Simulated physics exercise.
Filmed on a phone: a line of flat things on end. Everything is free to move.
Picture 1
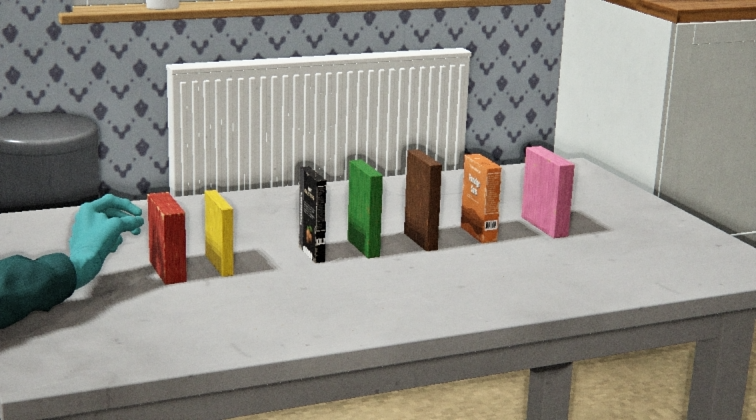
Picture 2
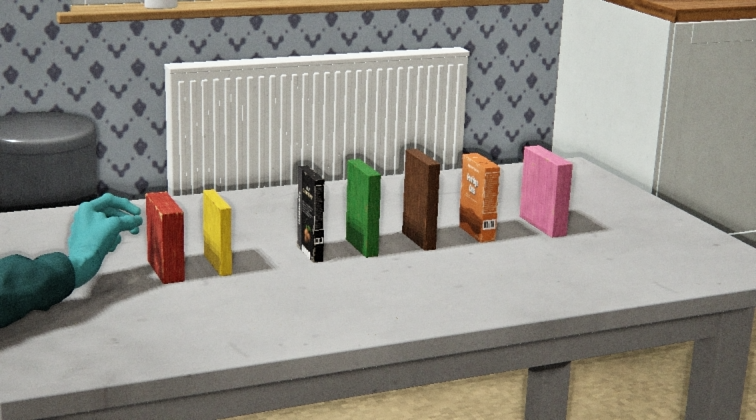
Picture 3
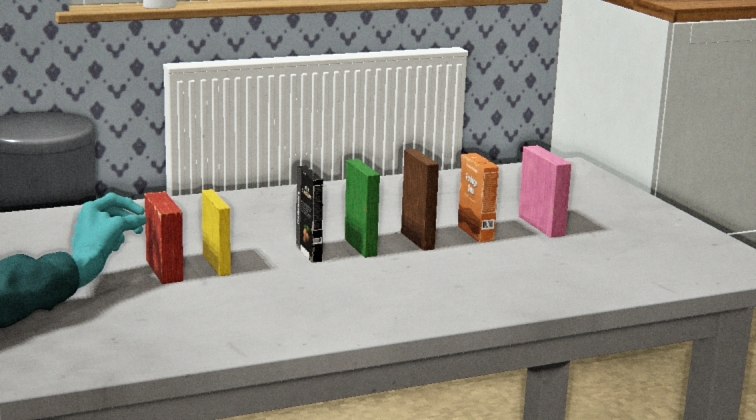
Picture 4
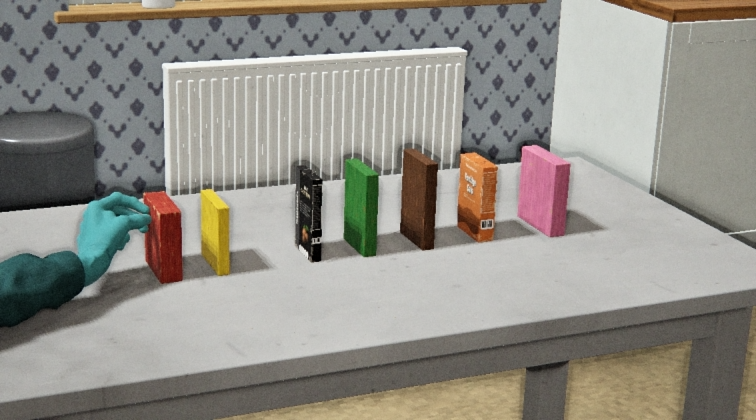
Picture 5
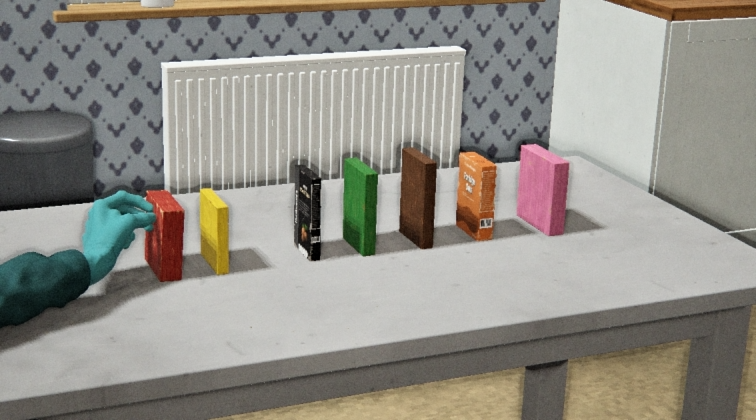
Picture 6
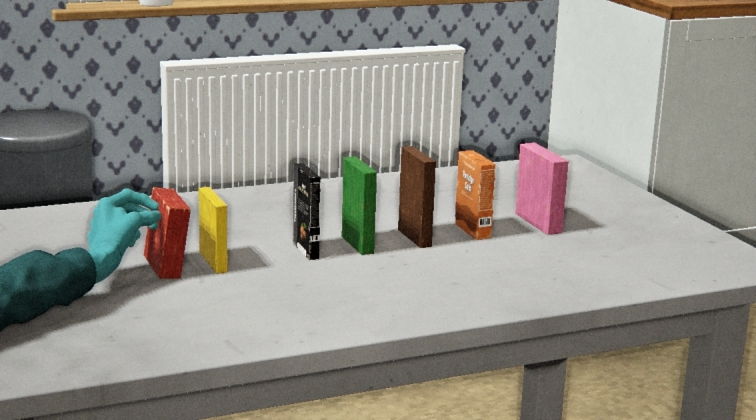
At first, a teal-gloved hand hovers beside a red board at the left end of a spaced line of upright boards and packets on a grey table. The hand edges right and meets the red board's top, then the board leans slightly right toward the yellow block while the others stay still.
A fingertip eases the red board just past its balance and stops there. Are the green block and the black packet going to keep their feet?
The green block is still upright, the black packet is still upright.
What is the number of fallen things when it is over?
2 of them.
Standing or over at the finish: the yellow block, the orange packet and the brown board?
The yellow block falls over; the orange packet is still upright; the brown board keeps standing.
Then, 0.30 s after the last picture, red board 39° over; yellow block tipped 10° from how it was.
Then, 0.50 s after the last picture, red board 75° over; yellow block on its side.
Then, 0.80 s after the last picture, red board 76° over; yellow block on its side.
Then, 2.30 s after the last picture, green block resting near (359, 205); black packet resting near (306, 211).
At rest, tipped over on the table, yellow block; the other 4 in place. Seen from the same camera at the end, green block near (359, 205), black packet near (306, 211).
